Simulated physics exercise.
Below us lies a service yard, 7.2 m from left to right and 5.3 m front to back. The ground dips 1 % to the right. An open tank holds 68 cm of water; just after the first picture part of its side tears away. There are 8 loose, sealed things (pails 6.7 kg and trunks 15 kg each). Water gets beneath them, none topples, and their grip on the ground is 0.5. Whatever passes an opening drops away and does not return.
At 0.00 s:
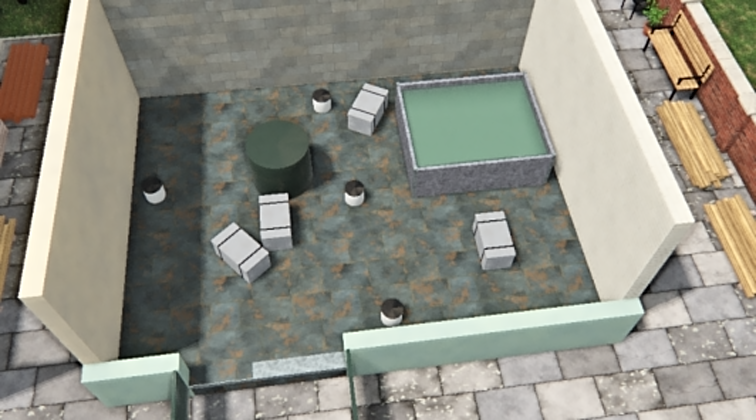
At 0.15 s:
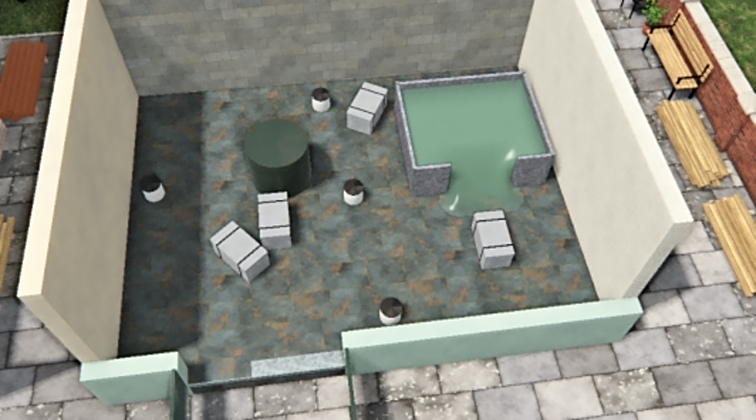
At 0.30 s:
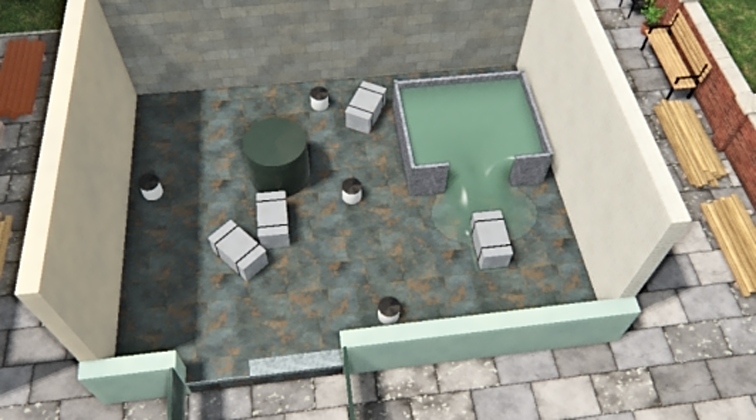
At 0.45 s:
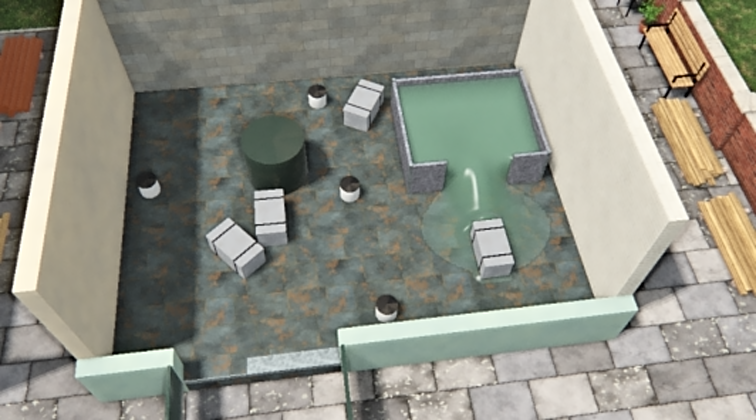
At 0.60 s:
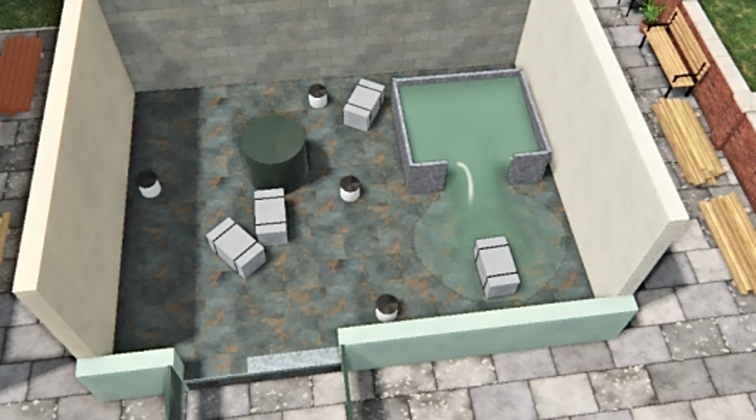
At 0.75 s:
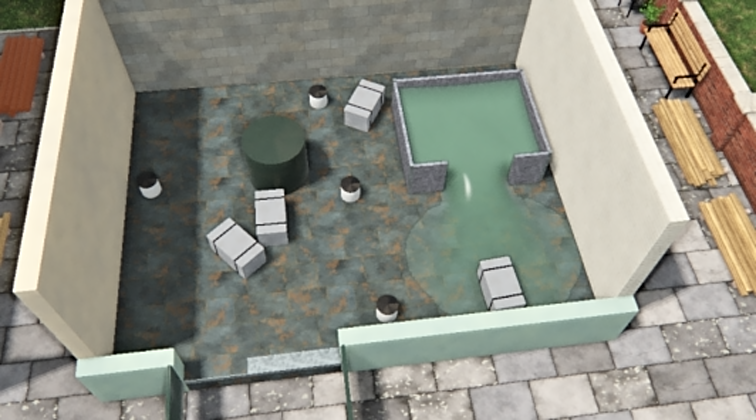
Green water pouring through a gap in a raised stone tank, spreading across the yard floor and pushing one pale trunk forward.
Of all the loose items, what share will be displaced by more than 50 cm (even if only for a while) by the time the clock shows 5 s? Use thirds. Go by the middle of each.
Share: Between one and two thirds.
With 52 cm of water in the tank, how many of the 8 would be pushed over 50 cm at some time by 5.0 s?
In that case 2 of them.
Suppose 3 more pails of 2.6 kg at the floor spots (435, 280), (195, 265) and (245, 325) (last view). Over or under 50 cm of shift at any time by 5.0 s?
In that order: Over, more, more.
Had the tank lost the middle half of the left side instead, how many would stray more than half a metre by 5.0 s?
In that case 6 of them.
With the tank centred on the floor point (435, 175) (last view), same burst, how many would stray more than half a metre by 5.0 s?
Then 3.
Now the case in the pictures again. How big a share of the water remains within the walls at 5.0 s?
Some 98 per cent remains.
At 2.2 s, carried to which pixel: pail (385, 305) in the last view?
Near (315, 301).
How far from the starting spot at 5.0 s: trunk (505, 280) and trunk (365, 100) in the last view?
In turn: 350 cm, 0 cm.
After 1.1 s 1 of 8 are over 50 cm from their spots; 1 afloat.
After 2.2 s 2 of 8 are over 50 cm from their spots; 1 afloat.
After 3.5 s 2 of 8 are over 50 cm from their spots; 1 afloat.
After 5.0 s 4 of 8 are over 50 cm from their spots, and 4 have been at some point; 2 afloat.
